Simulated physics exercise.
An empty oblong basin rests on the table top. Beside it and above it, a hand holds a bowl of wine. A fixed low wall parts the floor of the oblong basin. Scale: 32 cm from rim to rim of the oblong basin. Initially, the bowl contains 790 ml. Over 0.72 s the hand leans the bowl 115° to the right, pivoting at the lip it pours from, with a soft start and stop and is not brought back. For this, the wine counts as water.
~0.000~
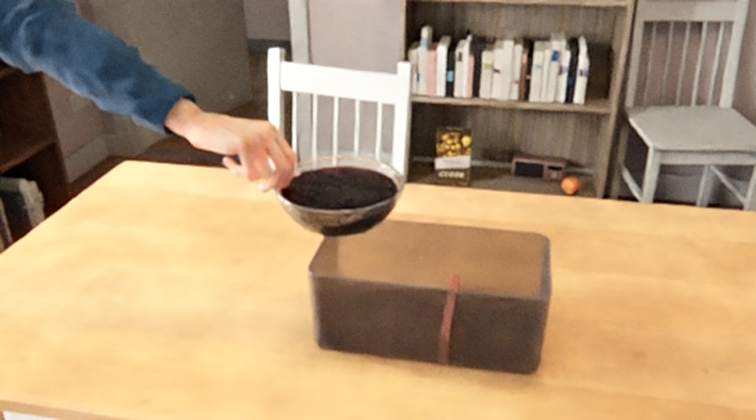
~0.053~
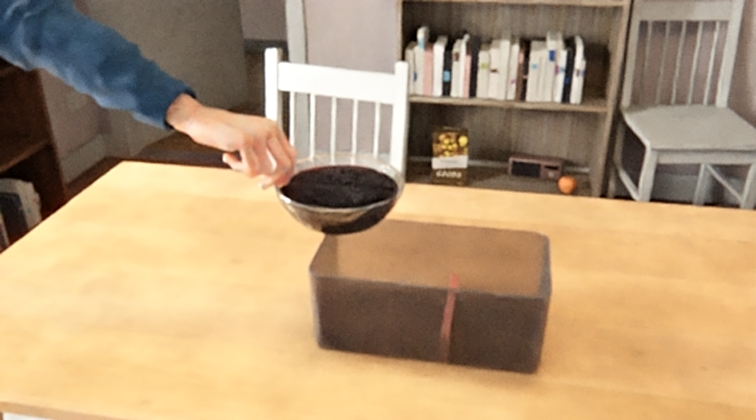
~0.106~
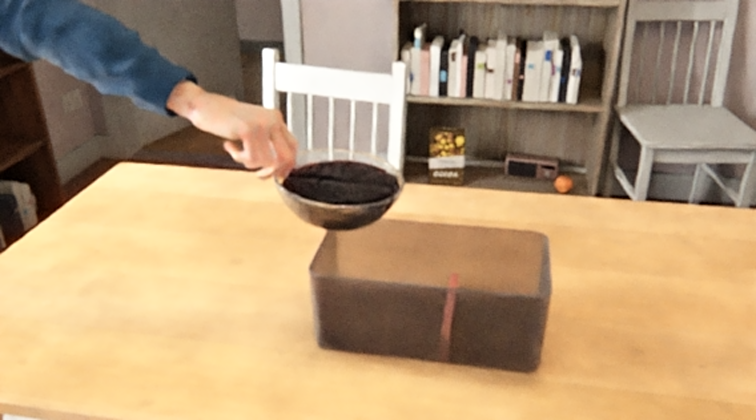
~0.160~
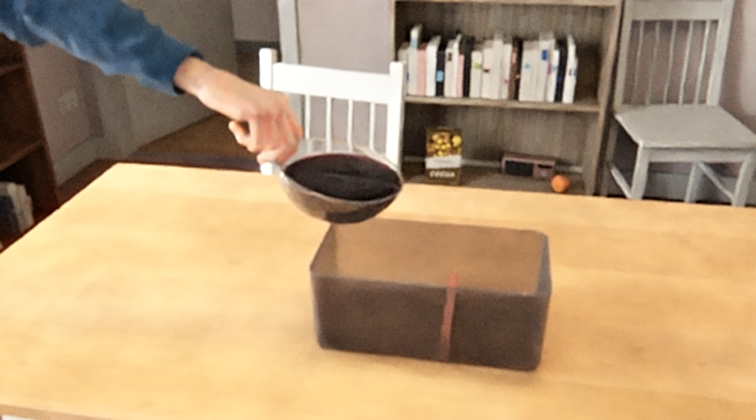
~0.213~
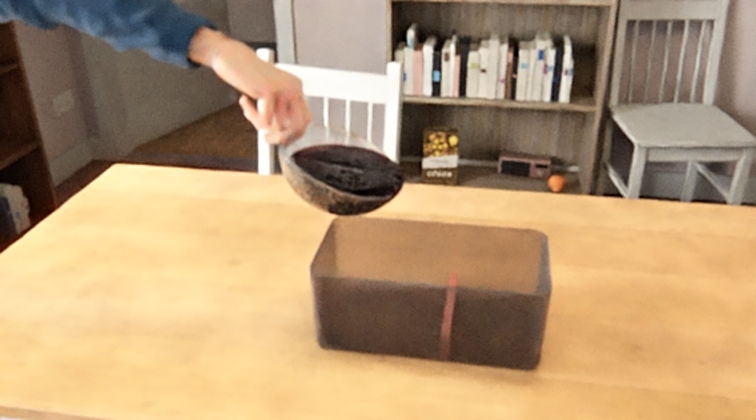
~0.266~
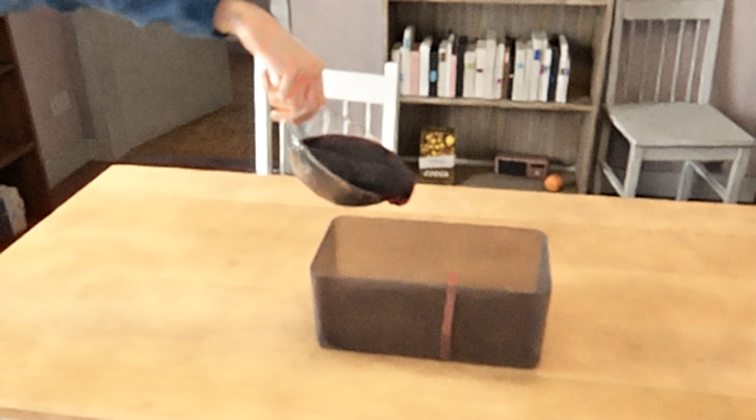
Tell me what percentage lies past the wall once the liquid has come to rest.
Some 66 per cent.
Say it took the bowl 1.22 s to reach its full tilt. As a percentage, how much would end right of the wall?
Then you'd be looking at around 85 in a hundred.
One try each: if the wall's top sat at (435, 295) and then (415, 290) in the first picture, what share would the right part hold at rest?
Result: 75 per cent, then 85 per cent.
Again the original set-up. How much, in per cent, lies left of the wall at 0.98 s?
That share comes to around 26 in a hundred.
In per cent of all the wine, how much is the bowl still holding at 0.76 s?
Near 0 in a hundred.
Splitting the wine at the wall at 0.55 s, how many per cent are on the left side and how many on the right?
Roughly 4 sits left and 36 sits right.
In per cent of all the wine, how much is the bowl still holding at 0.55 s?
Close to 5 percent of the liquid remains at that time.
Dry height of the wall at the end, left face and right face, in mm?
Left roughly 36 mm; right roughly 16 mm.
After 0.55 s the tilt is 100° and 5 per cent is still to pour, 4 is left of the wall and 37 right of it.
After 0.76 s the tilt is 115° and 0 per cent is still to pour, 13 is left of the wall and 66 right of it.
After 0.98 s the tilt is 115° and 0 per cent is still to pour, 26 is left of the wall and 68 right of it.
After 1.22 s the tilt is 115° and 0 per cent is still to pour, 28 is left of the wall and 66 right of it.
In the end 28 per cent lies left of the wall, 66 right of it and 6 outside.
